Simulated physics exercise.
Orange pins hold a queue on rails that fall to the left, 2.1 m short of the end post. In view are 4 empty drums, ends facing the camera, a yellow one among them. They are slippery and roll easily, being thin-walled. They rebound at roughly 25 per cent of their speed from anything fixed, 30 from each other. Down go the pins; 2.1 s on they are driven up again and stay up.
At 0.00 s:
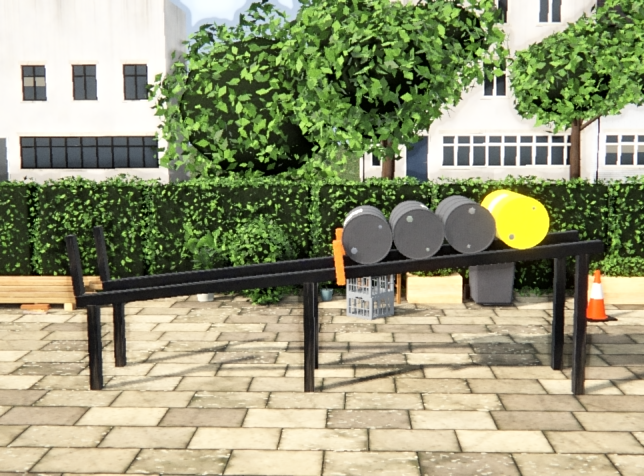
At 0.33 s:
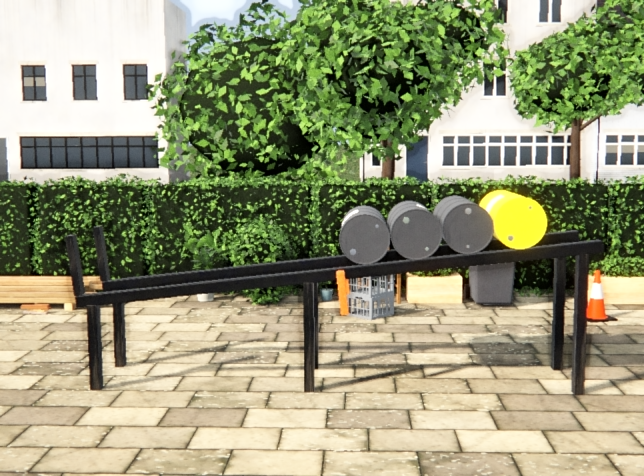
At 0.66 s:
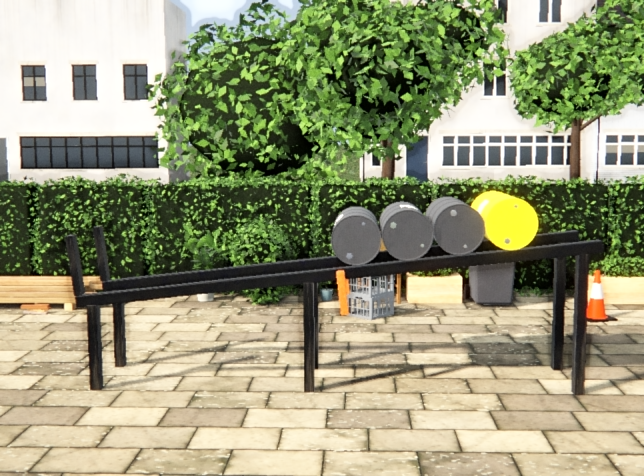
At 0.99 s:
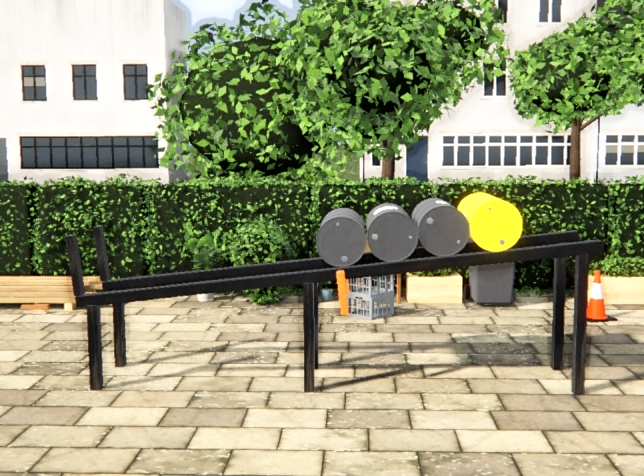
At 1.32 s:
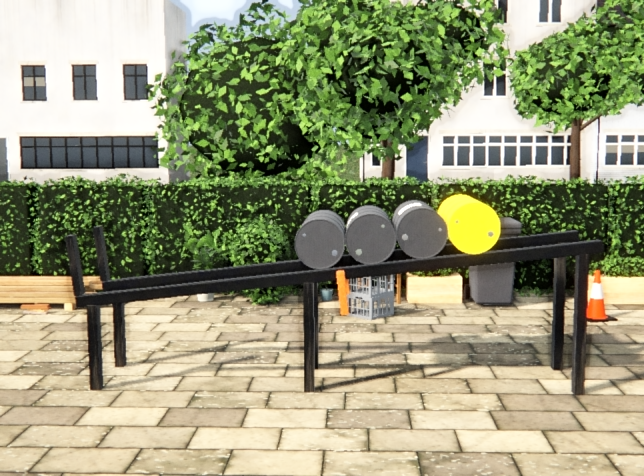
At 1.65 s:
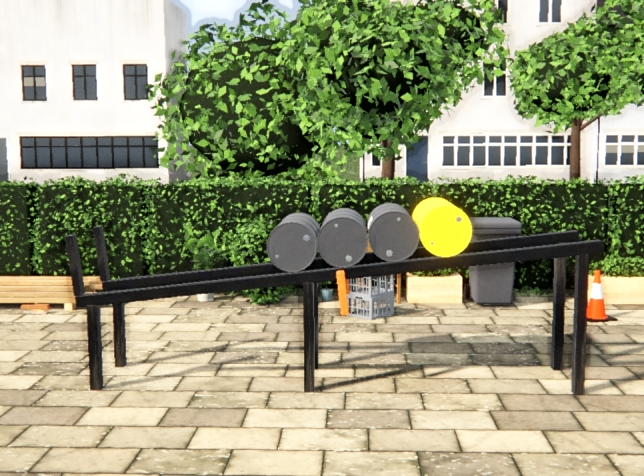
Four drums, three grey and one yellow, resting on a sloping black rack, then rolling slowly left together as an orange stop drops.
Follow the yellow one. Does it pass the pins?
The yellow one waits above the pins.
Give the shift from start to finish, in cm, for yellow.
Moved: Yellow 120.
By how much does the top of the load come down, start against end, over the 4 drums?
About 15 cm.
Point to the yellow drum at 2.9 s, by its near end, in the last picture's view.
Near (367, 240).
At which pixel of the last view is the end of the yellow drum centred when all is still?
At about (367, 240).
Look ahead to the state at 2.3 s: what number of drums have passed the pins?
3 by then.
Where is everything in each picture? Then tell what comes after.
The first picture shows yellow (523, 223); pins up; the rack falls 6°.
The second picture shows yellow (521, 223); pins down.
The third picture shows yellow (512, 224); pins down; the first has rolled 10 cm.
The fourth picture shows yellow (496, 226); pins down; the first has rolled 20 cm.
The fifth picture shows yellow (474, 228); pins down; the first has rolled 35 cm.
The sixth picture shows yellow (446, 231); pins down; the first has rolled 60 cm.
Then, 2.3 s in, yellow is on the rails, 25 cm above the pins, rolling left; 3 of 4 have passed.
Then, 2.9 s in, yellow is on the rails, 25 cm above the pins; 3 of 4 have passed.
In the end (3.7 s), yellow is on the rails, 25 cm above the pins; 3 of 4 have passed.
